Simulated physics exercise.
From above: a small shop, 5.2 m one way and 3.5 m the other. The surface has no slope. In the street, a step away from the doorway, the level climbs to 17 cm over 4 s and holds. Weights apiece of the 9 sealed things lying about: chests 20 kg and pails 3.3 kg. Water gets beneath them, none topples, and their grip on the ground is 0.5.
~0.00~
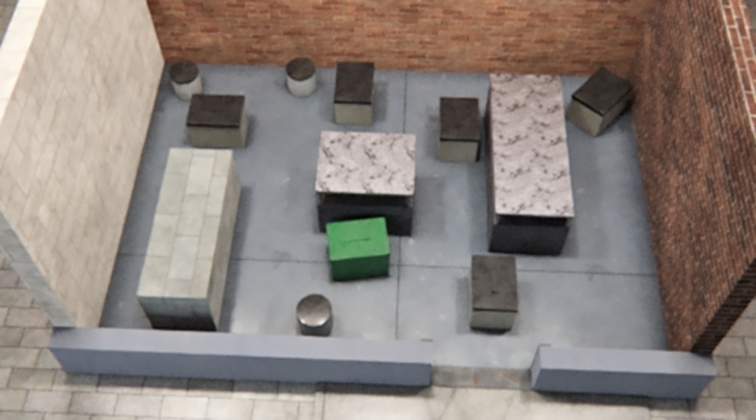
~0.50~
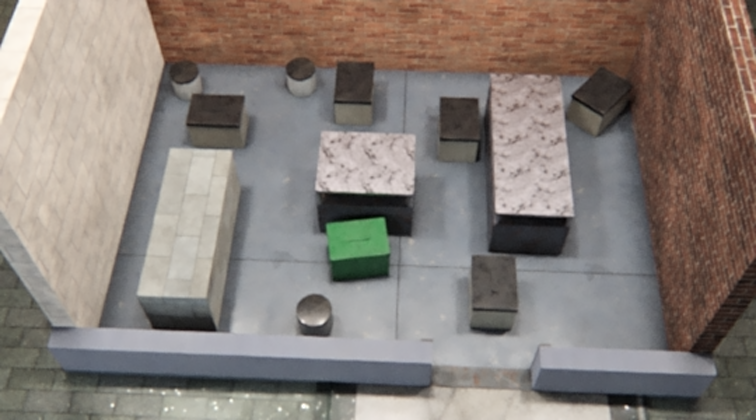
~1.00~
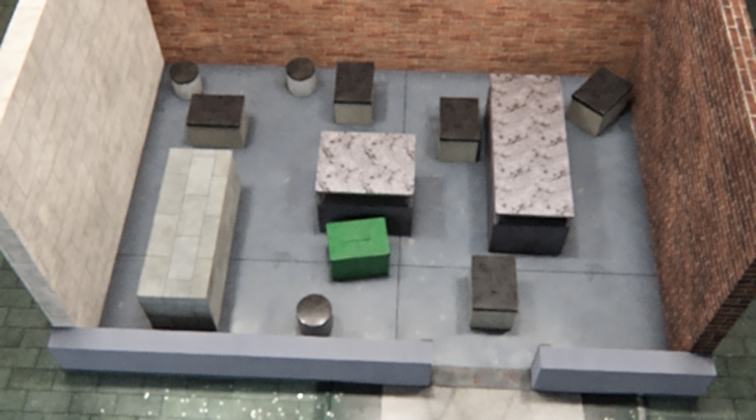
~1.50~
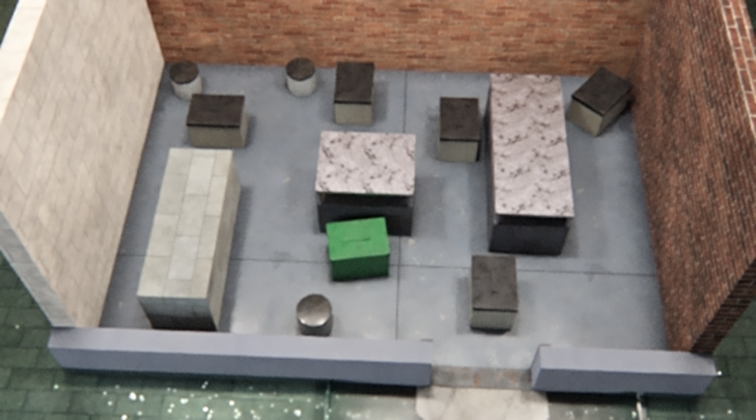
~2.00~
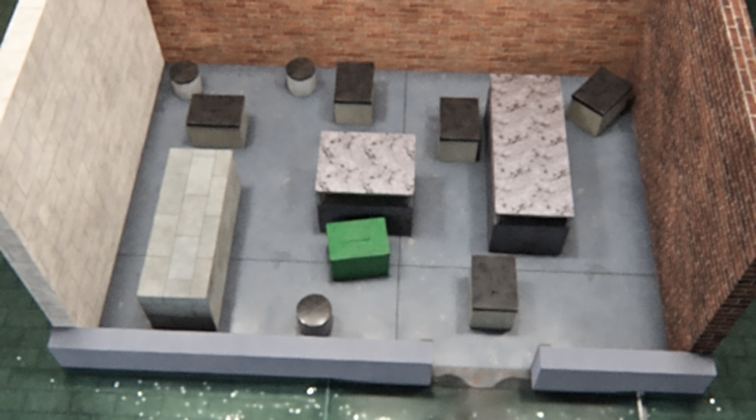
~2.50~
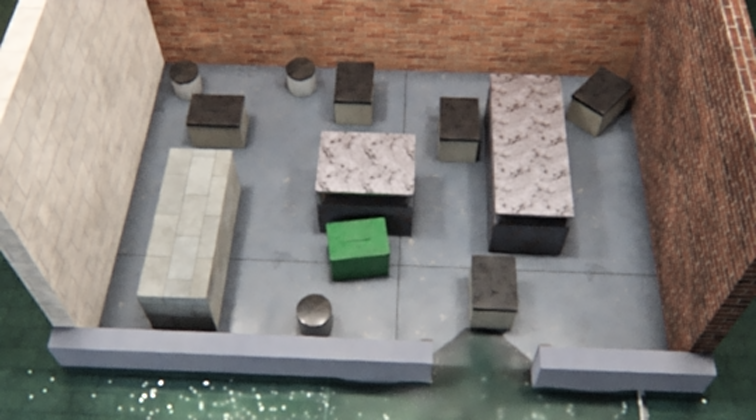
At first, a small walled shop seen from above stands dry, with a green chest, dark-topped boxes, round pails and larger blocks on its grey floor. Then greenish, glinting water spreads over the paving outside the low front wall and creeps into the doorway gap, while everything inside stays still.
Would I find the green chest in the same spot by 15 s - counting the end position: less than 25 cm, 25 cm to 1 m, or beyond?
Green chest is nudged along.
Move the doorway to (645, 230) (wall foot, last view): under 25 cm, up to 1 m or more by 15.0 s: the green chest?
Then the green chest holds its place.
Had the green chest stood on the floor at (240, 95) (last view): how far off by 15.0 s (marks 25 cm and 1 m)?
It holds its place.
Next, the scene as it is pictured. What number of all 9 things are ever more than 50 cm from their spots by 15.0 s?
I count 5.
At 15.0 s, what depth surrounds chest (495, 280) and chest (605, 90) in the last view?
Roughly 9 and 9 cm.
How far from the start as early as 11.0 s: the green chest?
Roughly 30 cm by then.
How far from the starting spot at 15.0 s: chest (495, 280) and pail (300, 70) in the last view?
In turn: 30 cm, 120 cm.
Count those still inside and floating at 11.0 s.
I count 1.
After 3.5 s the green chest is near (358, 239), 0.0 m from its start, aground; 0 afloat.
After 6.8 s the green chest is near (358, 239), 0.0 m from its start, aground; 1 afloat.
After 11.0 s the green chest is near (322, 231), 0.3 m from its start, aground; 1 afloat.
After 15.0 s the green chest is near (289, 246), 0.6 m from its start, aground; 4 afloat.
